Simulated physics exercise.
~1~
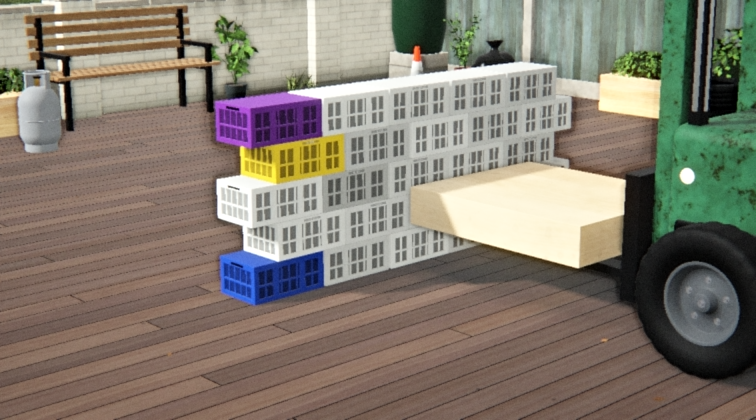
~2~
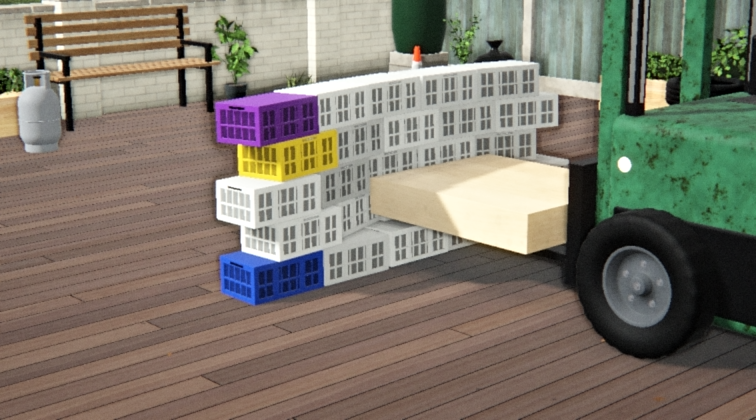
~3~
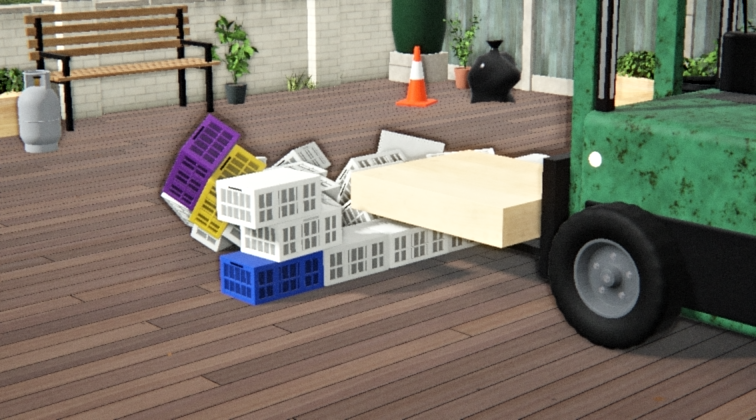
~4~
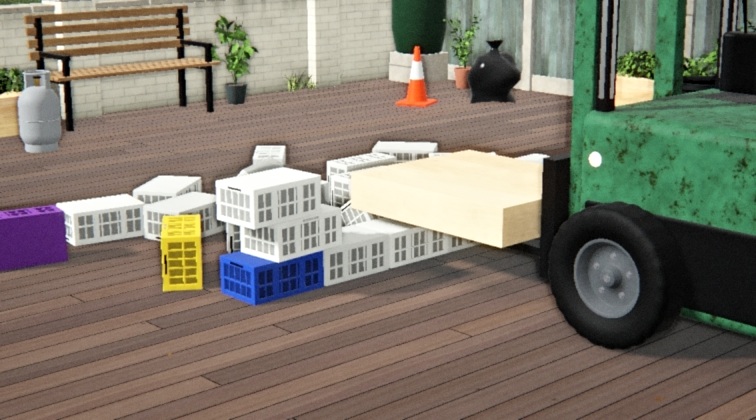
On a wooden deck, a green forklift carrying a pale block moves left into a staggered wall of mostly white crates, toppling its upper part. The purple and yellow crates tumble down to the left and lie among scattered white ones, while the blue crate stays in place.
